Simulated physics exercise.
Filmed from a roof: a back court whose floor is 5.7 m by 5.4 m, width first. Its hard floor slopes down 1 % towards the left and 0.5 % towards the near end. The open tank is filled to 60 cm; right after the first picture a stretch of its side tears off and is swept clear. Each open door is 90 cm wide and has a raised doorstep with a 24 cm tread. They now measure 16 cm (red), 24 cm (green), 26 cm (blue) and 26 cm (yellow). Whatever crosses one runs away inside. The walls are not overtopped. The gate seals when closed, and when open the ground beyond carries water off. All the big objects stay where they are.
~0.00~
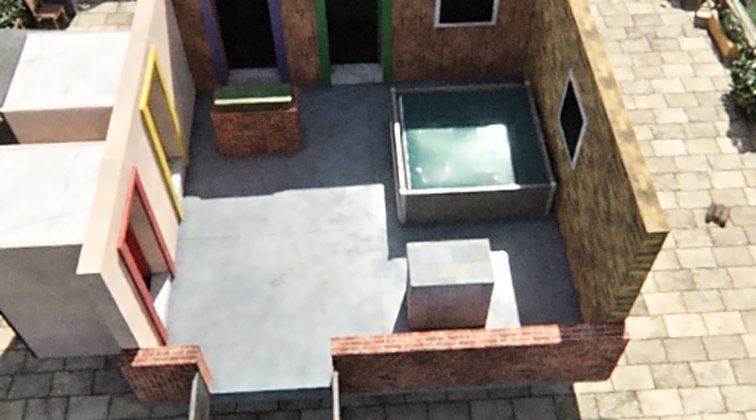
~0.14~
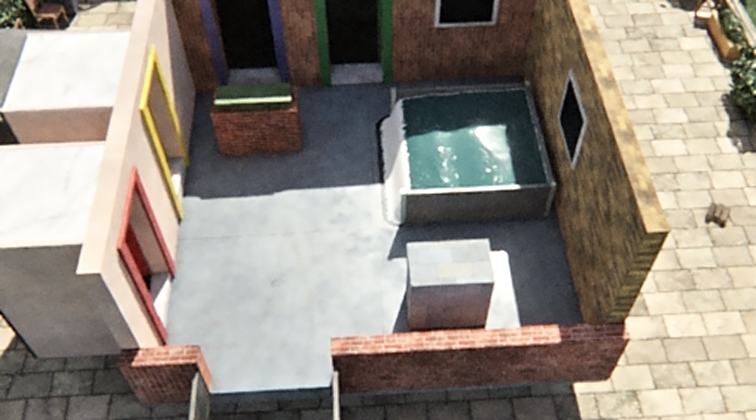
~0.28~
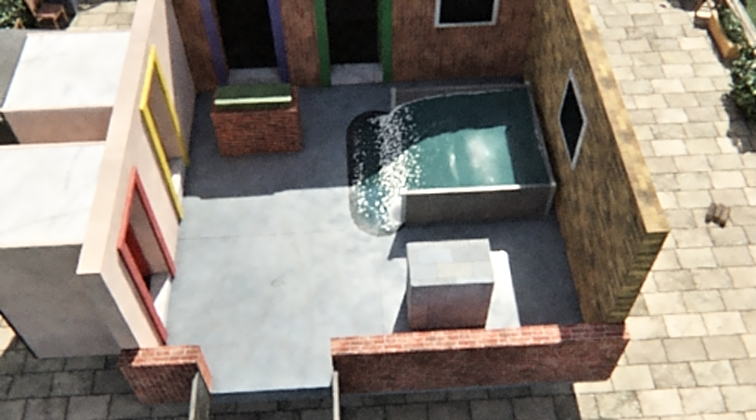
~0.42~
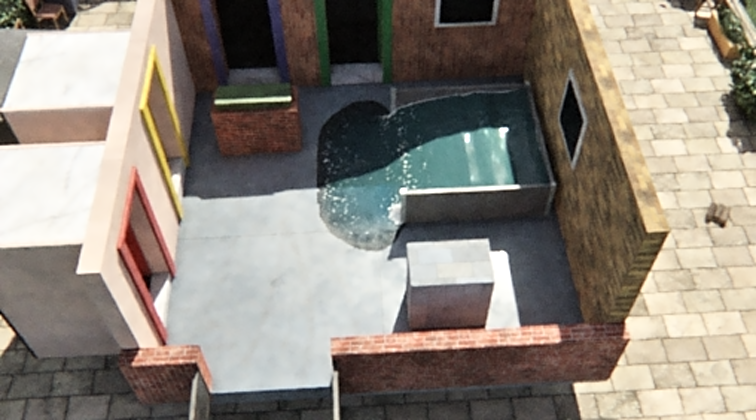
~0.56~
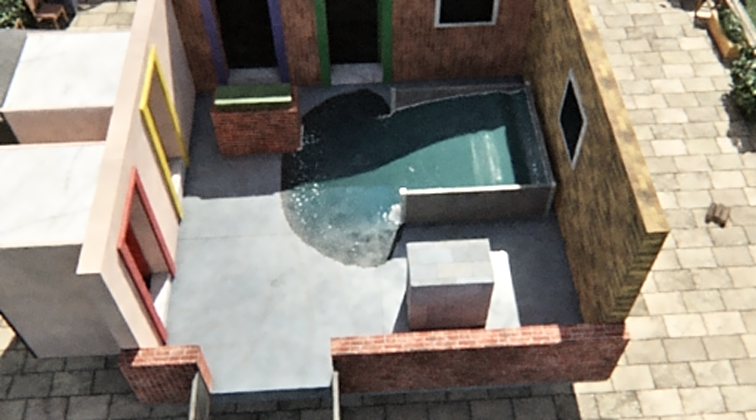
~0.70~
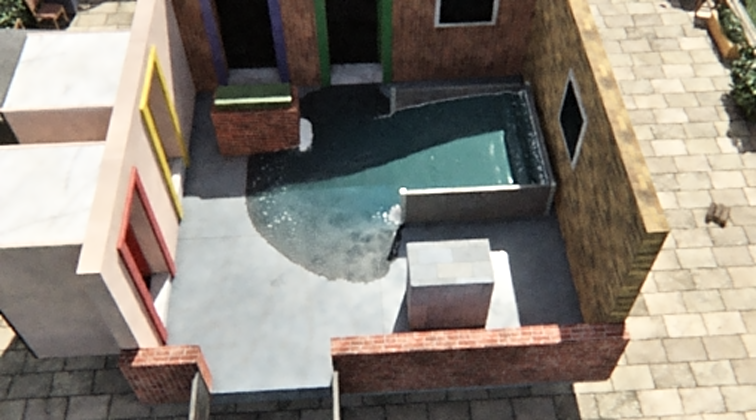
Green water bursts through the left side of an open grey tank in the back corner of a walled courtyard, seen from a steady, high viewpoint. Around the grey floor are a yellow-framed and a red-framed doorway on the left, a brick planter, a pale block and a low brick wall in front. The foaming front fans out leftward and nearer, reaching the planter's base as its sheet widens.
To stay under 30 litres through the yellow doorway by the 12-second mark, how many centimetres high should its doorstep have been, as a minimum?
At least 28 cm or so.
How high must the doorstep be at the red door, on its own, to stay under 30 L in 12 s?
Roughly 15 cm at red.
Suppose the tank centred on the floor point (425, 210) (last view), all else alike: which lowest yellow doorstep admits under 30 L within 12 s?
Then roughly 29 cm.
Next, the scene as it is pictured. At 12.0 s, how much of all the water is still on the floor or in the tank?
About 66 per cent.
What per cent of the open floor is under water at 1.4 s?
Near 45 per cent is wet.
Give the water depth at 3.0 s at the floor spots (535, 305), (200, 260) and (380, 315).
Roughly 0, 23 and 0 cm, in turn.
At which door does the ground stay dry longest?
It is the red one.
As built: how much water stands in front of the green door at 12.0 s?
About 5.0 cm.
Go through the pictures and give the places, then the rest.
In the first frame, the open tank at (469, 139) is whole and still, 60 cm deep; the yellow door at (169, 145) is dry.
In the second frame, the front is at (385, 191), 0.3 m from the gap at (400, 160); 0.4 m2 of floor is wet, 60 cm left at the back.
In the third frame, the front is at (354, 199), 0.7 m from the gap at (400, 161); 1.6 m2 of floor is wet, 60 cm left at the back.
In the fourth frame, the front is at (322, 165), 1.2 m from the gap at (400, 162); 3.0 m2 of floor is wet, 60 cm left at the back.
In the fifth frame, the gap is at (400, 162), the front 1.8 m out at (288, 202); the back of the open tank holds 55 cm.
In the sixth frame, water pours out at (400, 162) and has run 2.3 m, to (252, 204); about 7 cm deep outside, 50 cm at the back; the yellow door at (169, 145), 3.4 m from the gap, is still 1.1 m from the nearest water.
After 1.4 s water covers 45 % of the floor, deepest (38 cm) near (311, 146); 33 cm at the yellow door, 1 litre in over its 26 cm doorstep.
After 3.0 s water covers 60 % of the floor, deepest (40 cm) near (160, 379); 28 cm at the yellow door, 43 litres in over its 26 cm doorstep.
After 12.0 s water covers 95 % of the floor, deepest (12 cm) near (194, 113); 9 cm at the yellow door, 47 litres in over its 26 cm doorstep.
At the yellow door as built, the water arrived by 1.0 s and peaked near 37 cm at 2.0 s.
With a doorstep of 24.5 cm, 62 litres would have come in within the 12 s; with 33 cm, 6 litres. So under 30 litres takes about 28 cm.
